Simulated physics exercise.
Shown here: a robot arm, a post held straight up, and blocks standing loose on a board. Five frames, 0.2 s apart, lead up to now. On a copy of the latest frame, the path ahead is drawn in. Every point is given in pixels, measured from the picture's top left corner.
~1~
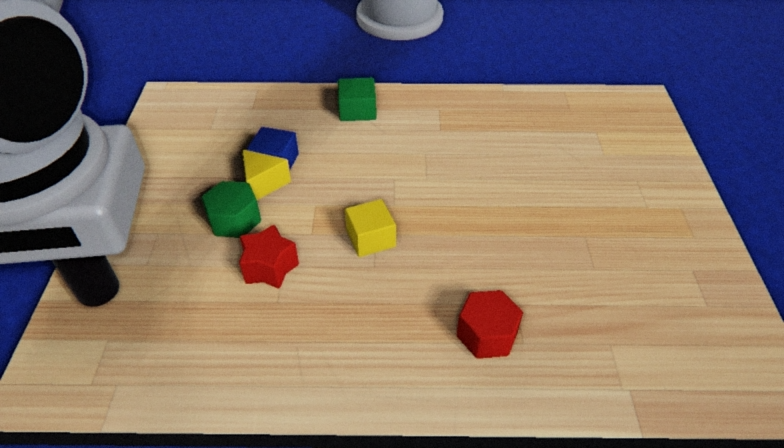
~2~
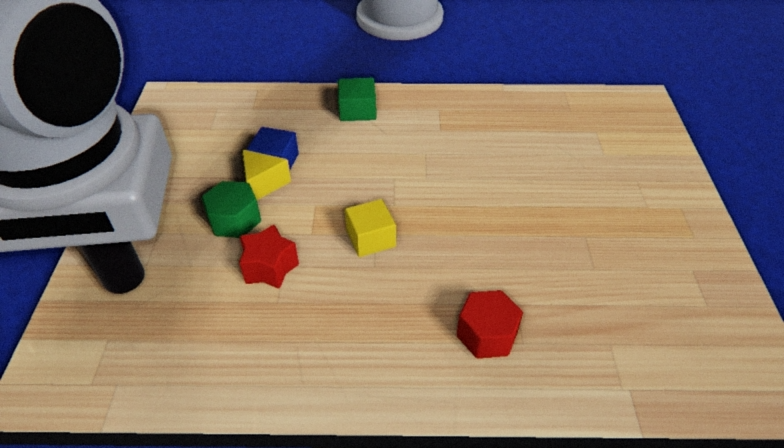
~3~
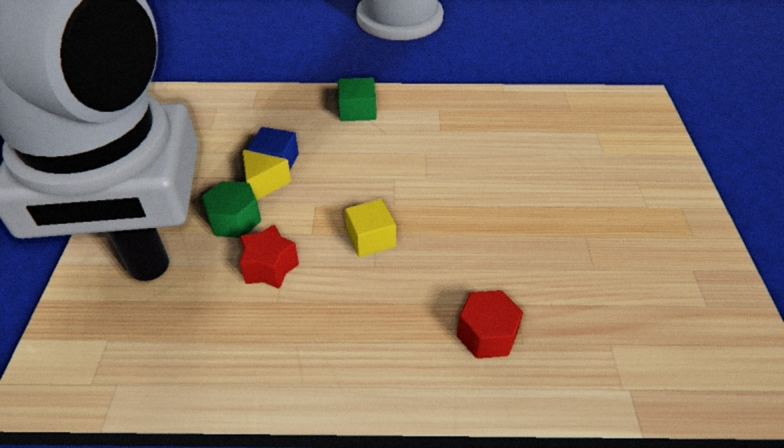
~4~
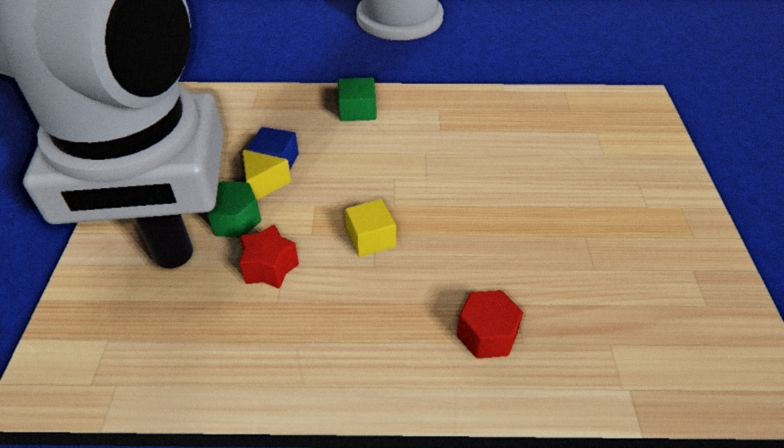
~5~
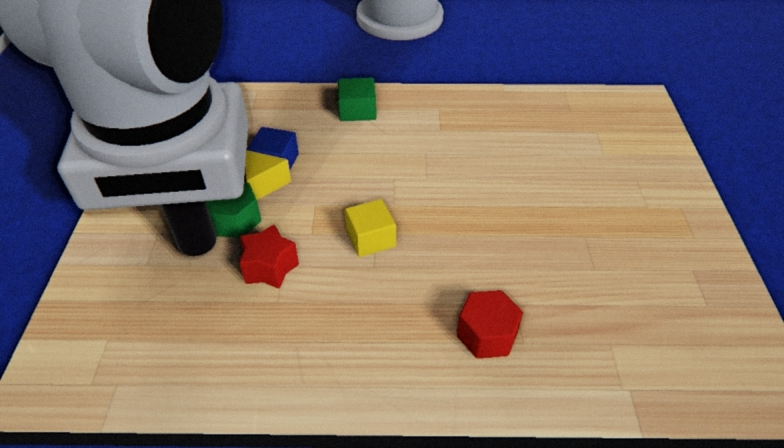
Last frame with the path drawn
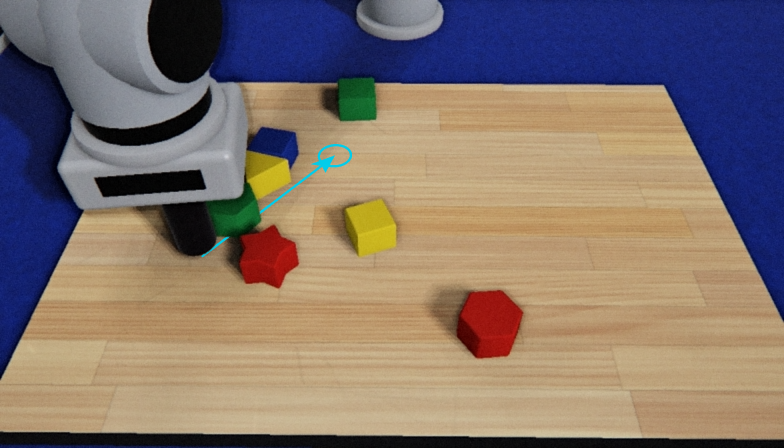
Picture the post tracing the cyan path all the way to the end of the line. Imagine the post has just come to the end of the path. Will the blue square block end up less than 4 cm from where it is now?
My answer is yes.
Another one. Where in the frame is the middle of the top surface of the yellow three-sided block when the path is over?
Its top centre lands on (329, 101).
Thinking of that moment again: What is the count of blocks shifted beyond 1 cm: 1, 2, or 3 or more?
It should be three or more, as far as I can tell.
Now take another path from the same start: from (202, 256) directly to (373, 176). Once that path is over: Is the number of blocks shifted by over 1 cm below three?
I expect not.
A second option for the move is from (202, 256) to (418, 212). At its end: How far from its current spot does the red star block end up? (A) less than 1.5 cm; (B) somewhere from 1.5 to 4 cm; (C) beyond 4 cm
My answer is option B.
Path on the board, from (202, 256) to (335, 156).
On the path given first. One third of the way, post (249, 206); green hexagon (276, 172), turned 30° clockwise; yellow three-sided block (293, 146), turned 40° anticlockwise; blue square block (276, 129), turned 35° anticlockwise.
Two thirds of the way, post (294, 173); green hexagon (320, 143), turned 40° clockwise; yellow three-sided block (329, 118), turned 80° anticlockwise; blue square block (277, 126), turned 55° anticlockwise.
At the end, post (334, 143); green hexagon (360, 115), turned 30° clockwise; yellow three-sided block (329, 101), turned 110° anticlockwise; blue square block (277, 126), turned 55° anticlockwise; green square block (358, 85), turned 15° clockwise.
